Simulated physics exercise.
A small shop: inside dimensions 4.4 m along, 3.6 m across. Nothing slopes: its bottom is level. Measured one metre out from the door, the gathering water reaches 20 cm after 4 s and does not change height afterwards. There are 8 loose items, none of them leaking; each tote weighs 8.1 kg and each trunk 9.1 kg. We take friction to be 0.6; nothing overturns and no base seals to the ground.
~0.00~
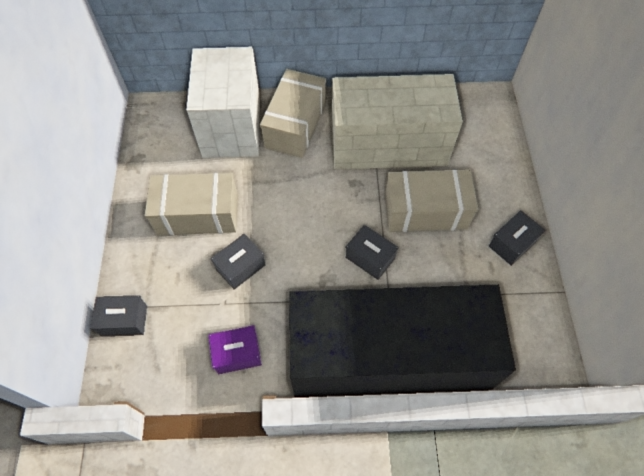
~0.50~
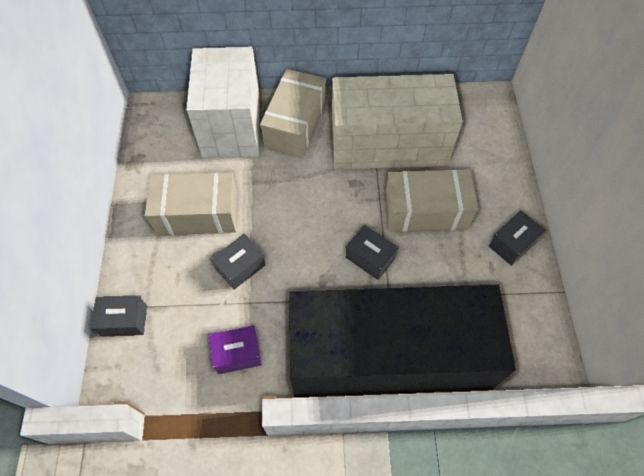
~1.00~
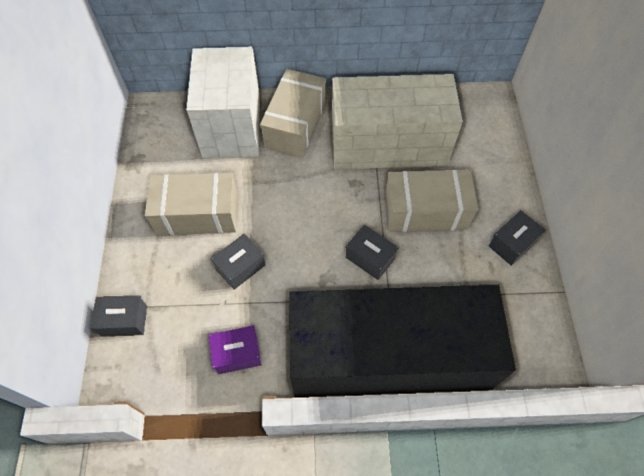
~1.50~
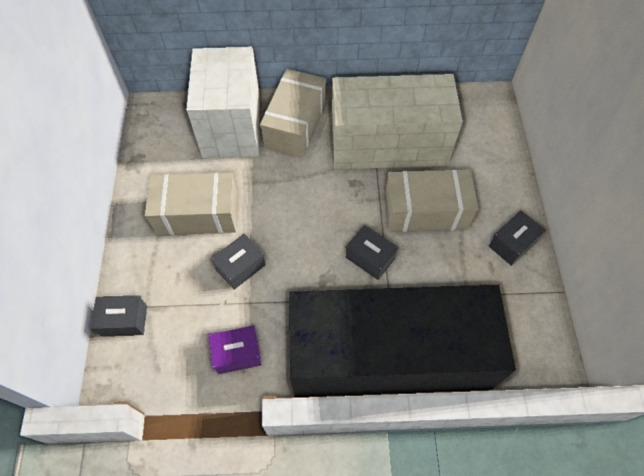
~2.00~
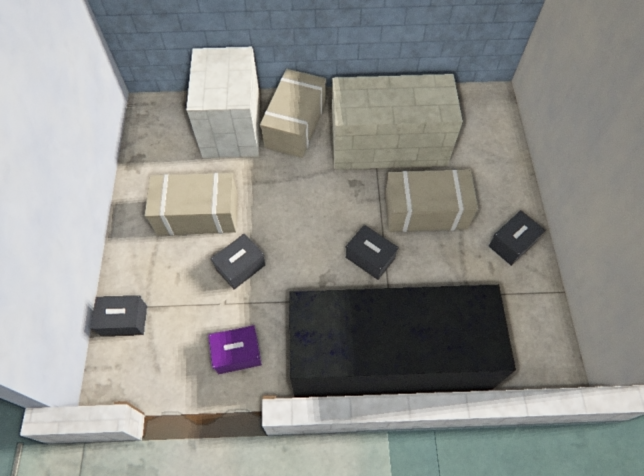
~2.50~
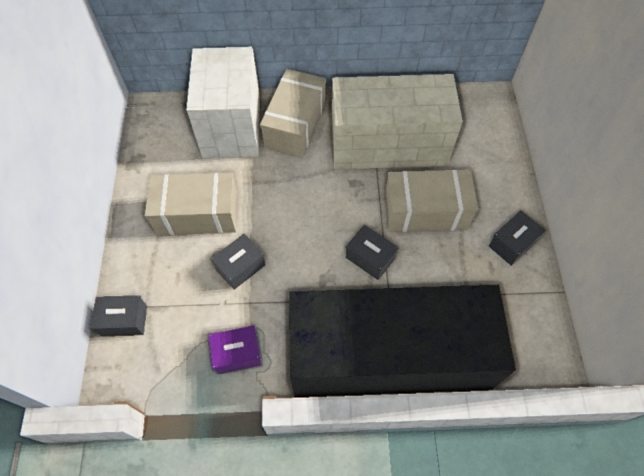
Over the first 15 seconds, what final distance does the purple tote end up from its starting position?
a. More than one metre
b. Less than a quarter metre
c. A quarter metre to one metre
More than one metre (a).
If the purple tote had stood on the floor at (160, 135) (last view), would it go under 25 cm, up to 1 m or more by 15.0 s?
Outcome - it covers a small distance.
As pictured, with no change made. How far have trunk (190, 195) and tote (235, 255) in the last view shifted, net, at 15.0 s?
First 100 cm, then 200 cm.
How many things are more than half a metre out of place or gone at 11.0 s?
3.
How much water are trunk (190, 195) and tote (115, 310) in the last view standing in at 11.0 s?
Around 13 cm and 14 cm.
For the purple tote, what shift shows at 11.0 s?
Some 250 cm from the start.
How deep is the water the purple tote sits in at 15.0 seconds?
Around 8 cm.
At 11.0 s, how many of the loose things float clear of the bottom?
The count is 6.
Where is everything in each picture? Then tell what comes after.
The purple tote at (234, 346), on the bottom; water covers 0.0 m2; 0 of 8 have shifted, in the first picture.
The purple tote at (234, 346) rests on the ground; 0.0 m2 under water; 0 of 8 have shifted, in the second picture.
The purple tote at (234, 346), on the bottom; 0.0 m2 under water; 0 of 8 have shifted, in the third picture.
The purple tote at (234, 346) rests on the ground; 0.0 m2 under water; 0 of 8 have shifted, in the fourth picture.
The purple tote at (234, 346) rests on the ground; 0.0 m2 under water; 0 of 8 have shifted, in the fifth picture.
The purple tote at (234, 346) rests on the ground; 0.4 m2 under water; 0 of 8 have shifted, in the sixth picture.
After 3.5 s the purple tote is near (238, 320), 0.2 m from its start, aground; 0 afloat.
After 6.8 s the purple tote is near (352, 174), 2.0 m from its start, afloat; 4 afloat.
After 11.0 s the purple tote is near (439, 198), 2.4 m from its start, afloat; 6 afloat.
After 15.0 s the purple tote is near (376, 282), 1.4 m from its start, afloat; 8 afloat.
